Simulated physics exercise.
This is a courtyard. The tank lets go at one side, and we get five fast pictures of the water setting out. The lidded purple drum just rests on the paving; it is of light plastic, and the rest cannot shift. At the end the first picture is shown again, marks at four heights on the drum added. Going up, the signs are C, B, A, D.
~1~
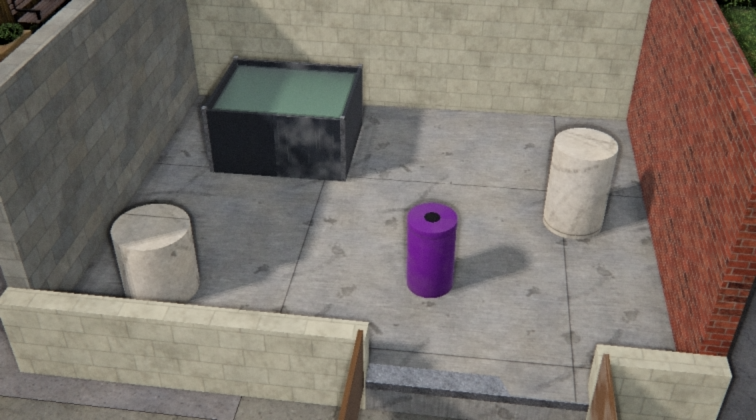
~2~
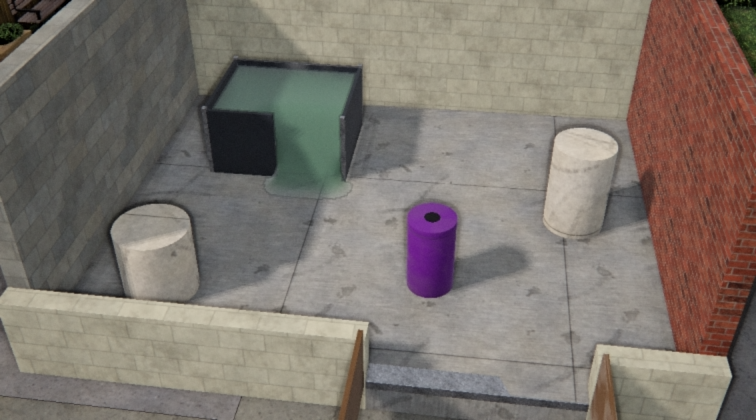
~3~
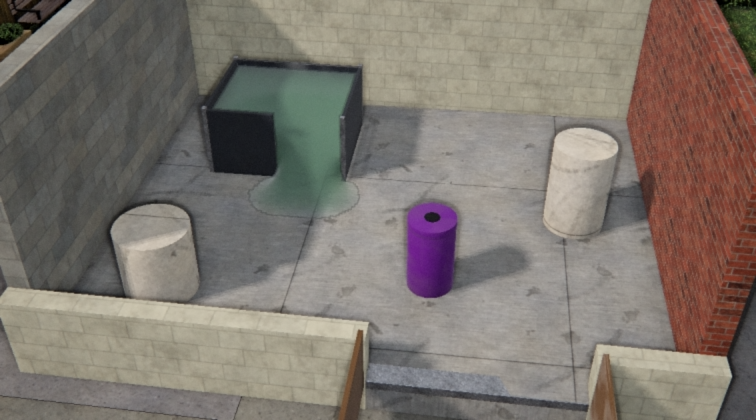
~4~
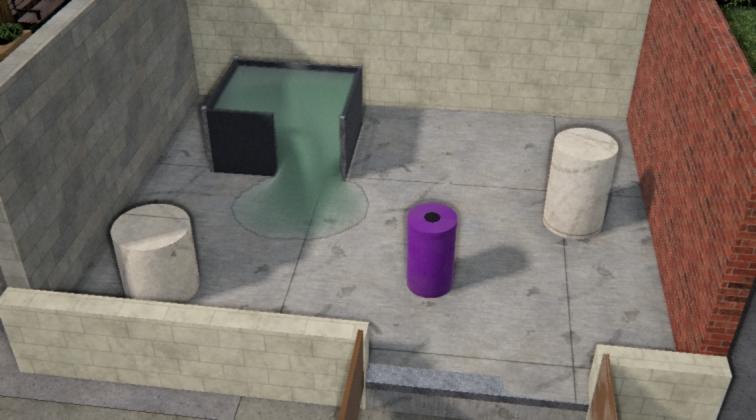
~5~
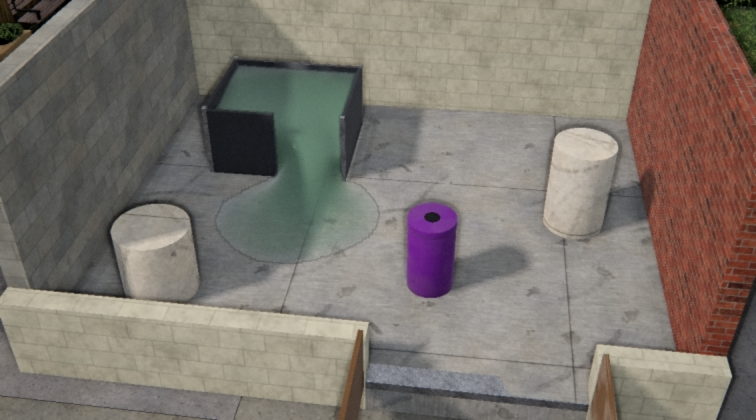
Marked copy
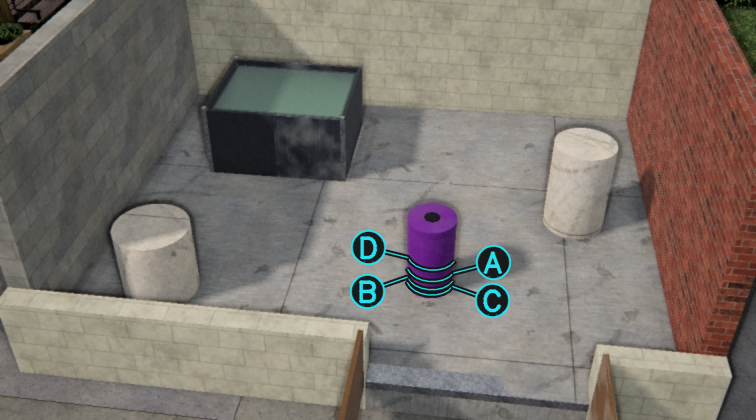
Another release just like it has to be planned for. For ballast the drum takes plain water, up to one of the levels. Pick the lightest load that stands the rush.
I would pick mark A.
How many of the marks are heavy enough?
Two of them.
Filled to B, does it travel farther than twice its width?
No, less.
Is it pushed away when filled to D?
No, that is safe.
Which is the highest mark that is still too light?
That would be B.
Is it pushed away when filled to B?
Yes.
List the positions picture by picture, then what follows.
Lid of the purple drum at (433, 218); tank full, its middle at (286, 93); open gate at (481, 337), in the first frame.
In the second frame, 1 % of the ground under water, its edge towards the drum at (330, 193).
In the third frame, 3 % of the ground under water, its edge towards the drum at (348, 204).
In the fourth frame, 6 % of the ground under water, its edge towards the drum at (335, 230).
Lid of the purple drum at (433, 218); 8 % of the ground under water, its edge towards the drum at (349, 241), in the fifth frame.
In cyan, A at (429, 281); B at (428, 289); C at (428, 294); D at (429, 270); from the bottom up C, B, A, D.
If A is chosen, it shifts by a finger or two and stays.
If B is chosen, it is pushed about its own width away.
If C is chosen, it is pushed about 4 times its own width away.
If D is chosen, it does not move.
